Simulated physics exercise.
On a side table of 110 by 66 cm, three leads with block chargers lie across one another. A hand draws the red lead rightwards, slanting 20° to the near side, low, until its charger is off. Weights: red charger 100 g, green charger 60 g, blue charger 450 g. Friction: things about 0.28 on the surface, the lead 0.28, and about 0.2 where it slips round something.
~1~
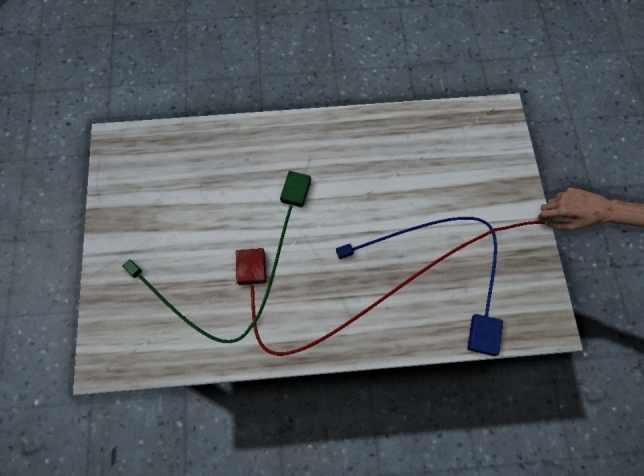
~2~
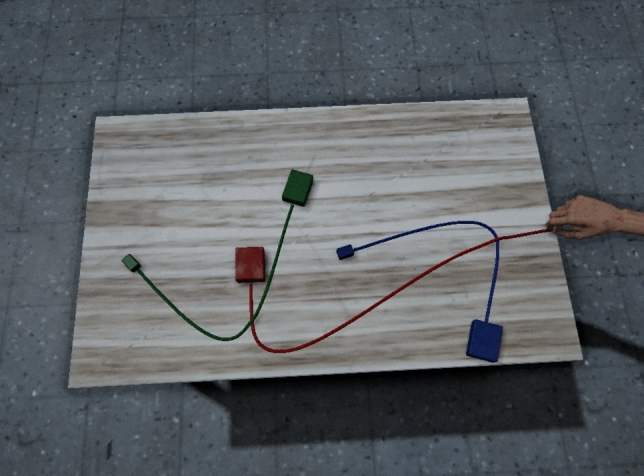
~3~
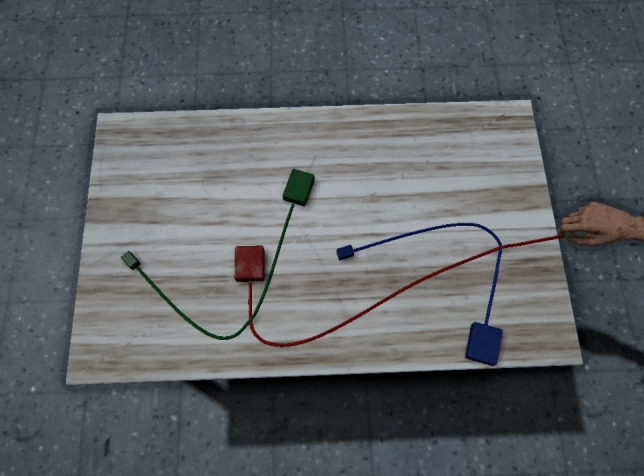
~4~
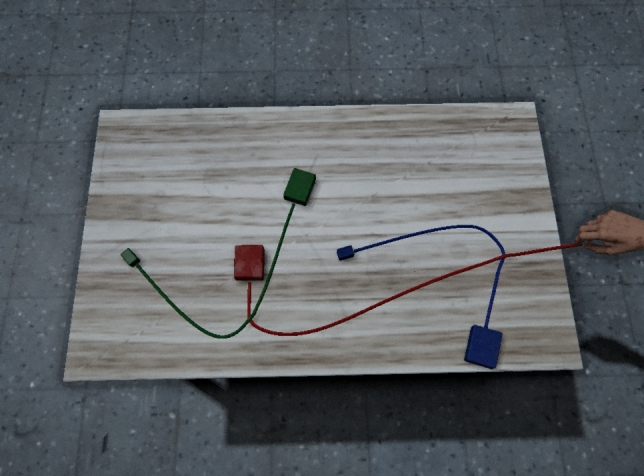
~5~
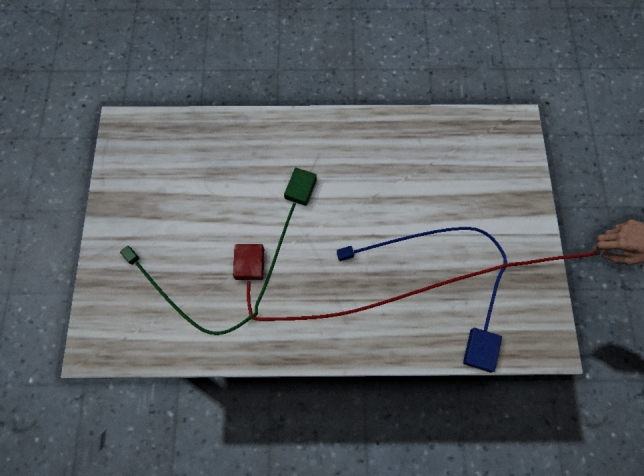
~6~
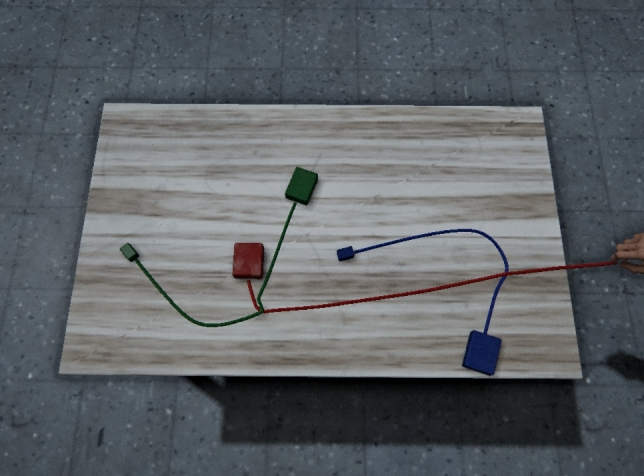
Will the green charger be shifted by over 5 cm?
Result: Green charger gets shifted.
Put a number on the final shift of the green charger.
Green charger off the top.
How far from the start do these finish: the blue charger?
About: Blue charger 0 cm.
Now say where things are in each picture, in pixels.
Shows, green charger (296, 187); crossings (255, 328) green over red, (494, 231) red over blue; red lead runs through (447, 255) (385, 297) (319, 341) (255, 328); grip (544, 222), in the first frame.
Shows, red lead runs through (386, 298) (253, 327); grip (552, 230), in the second frame.
Shows, red lead runs through (392, 296) (252, 326); grip (564, 236), in the third frame.
Shows, red lead runs through (404, 293) (253, 324); grip (582, 244), in the fourth frame.
Shows, red lead runs through (416, 292) (259, 319); grip (599, 253), in the fifth frame.
Shows, green charger (302, 183); red lead runs through (507, 274) (429, 290) (350, 302) (270, 311); grip (617, 262), in the sixth frame.
Next, the red lead's tail end at (339, 266); red charger 16 cm off its start, green plug 3 cm off its start, blue plug 1 cm off its start.
Then, the red lead's tail end at (460, 269); green charger 20 cm off its start, red charger 43 cm off its start, green plug 31 cm off its start.
After that, the red lead's tail end at (575, 301); green charger 49 cm off its start at (502, 268), red charger 71 cm off its start at (567, 298), green plug 59 cm off its start at (395, 282).
Later, the red lead has left the top; green charger over the edge, red charger over the edge, green plug over the edge.
At the end, the red lead has left the top; green charger over the edge, green plug over the edge, red charger over the edge, blue plug 31 cm off its start at (485, 240).
